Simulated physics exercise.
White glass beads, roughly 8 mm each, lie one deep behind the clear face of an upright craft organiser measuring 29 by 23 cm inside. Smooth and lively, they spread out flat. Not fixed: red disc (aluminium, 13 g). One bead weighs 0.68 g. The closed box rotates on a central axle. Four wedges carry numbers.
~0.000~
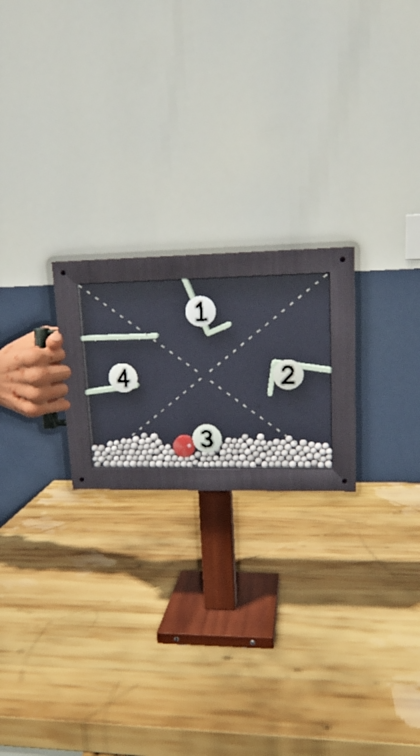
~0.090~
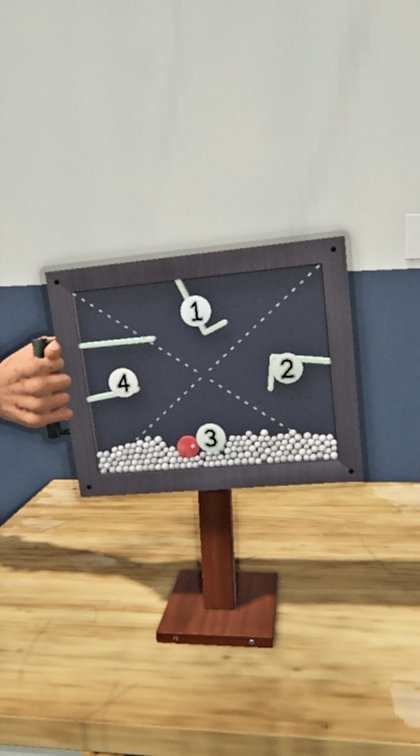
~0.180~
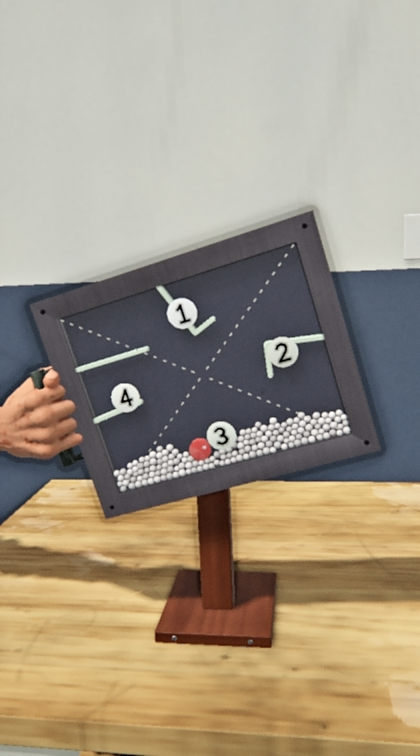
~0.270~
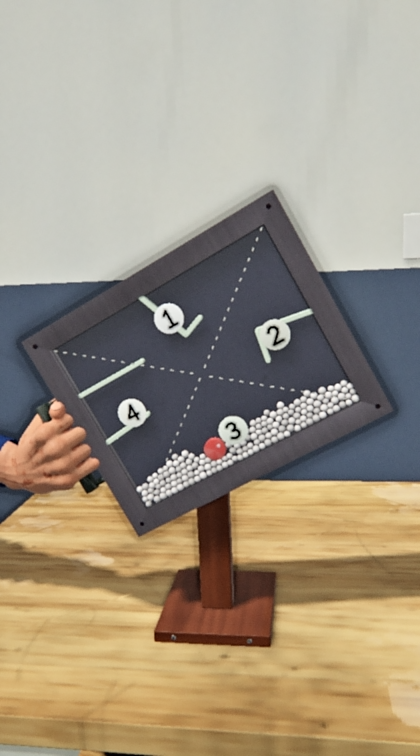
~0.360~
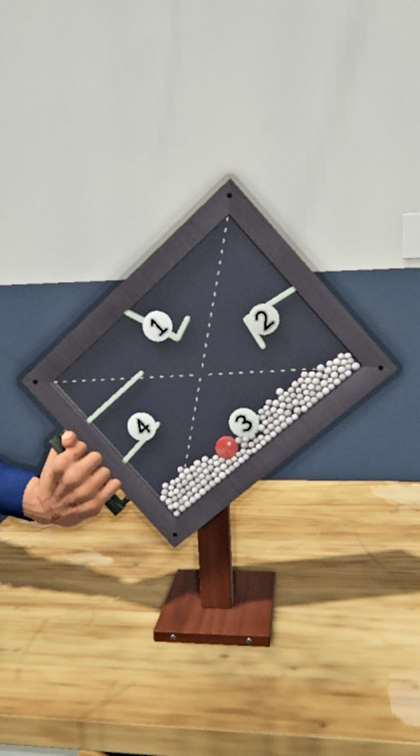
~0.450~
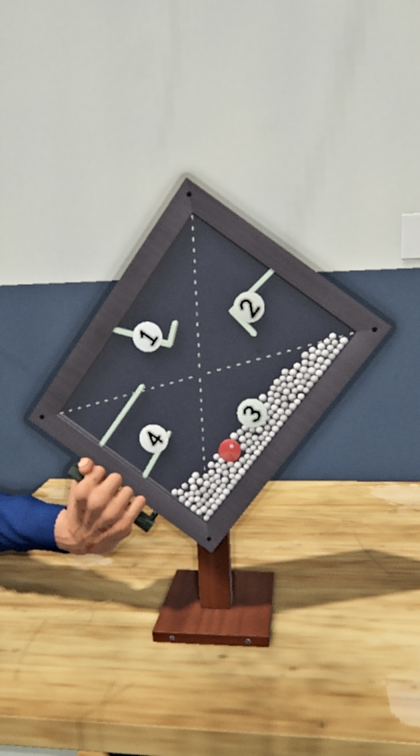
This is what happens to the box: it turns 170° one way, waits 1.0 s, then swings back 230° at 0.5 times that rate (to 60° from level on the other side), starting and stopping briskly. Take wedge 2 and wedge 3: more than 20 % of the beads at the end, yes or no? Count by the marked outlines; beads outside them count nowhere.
No. 2: Yes, no. 3: Yes.
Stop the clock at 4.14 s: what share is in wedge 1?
Some 35 per cent.
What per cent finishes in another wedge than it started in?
About 55 per cent.
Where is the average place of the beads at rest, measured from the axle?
About 2 cm left and 11 cm below.
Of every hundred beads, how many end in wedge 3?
About 55 per cent.
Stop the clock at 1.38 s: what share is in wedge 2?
Some 0 per cent.
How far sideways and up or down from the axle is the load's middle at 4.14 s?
About 10 cm left and 7 cm below.
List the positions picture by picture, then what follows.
Level; about 160 beads; beads centred (210, 454); top one (144, 436); red disc (184, 446); no. 1 (201, 311), no. 2 (288, 375), no. 3 (207, 439), no. 4 (123, 378), in the first frame.
Turned 4° anticlockwise; beads centred (215, 453); top one (264, 433), in the second frame.
Turned 15° anticlockwise; beads centred (228, 450); top one (339, 413); wall ends (146, 349), (213, 319), (271, 375), (140, 402), in the third frame.
Turned 27° anticlockwise; beads centred (243, 444); top one (344, 384); red disc (215, 449), in the fourth frame.
Turned 40° anticlockwise; beads centred (253, 437); top one (348, 356), in the fifth frame.
Turned 52° anticlockwise; beads centred (256, 433); top one (333, 337); red disc (230, 451); no. 1 (148, 337), no. 2 (249, 307), no. 3 (252, 413), no. 4 (154, 439), in the sixth frame.
After 1.38 s, it stands 170° anticlockwise; the beads' middle is 9 cm right of and 2 cm below the centre; no. 1, 20 %, no. 3, 5 %, no. 4, 75 %.
After 4.14 s, it stands 55° anticlockwise; the beads' middle is 10 cm left of and 7 cm below the centre; no. 1, 35 %, no. 4, 60 %.
After 5.90 s, it stands 60° clockwise; the beads' middle is 2 cm left of and 11 cm below the centre; no. 2, 45 %, no. 3, 55 %.
All still by 6.9 s, it stands 60° clockwise; no. 1, 0 %, no. 2, 45 %, no. 3, 55 %, no. 4, 0 %.
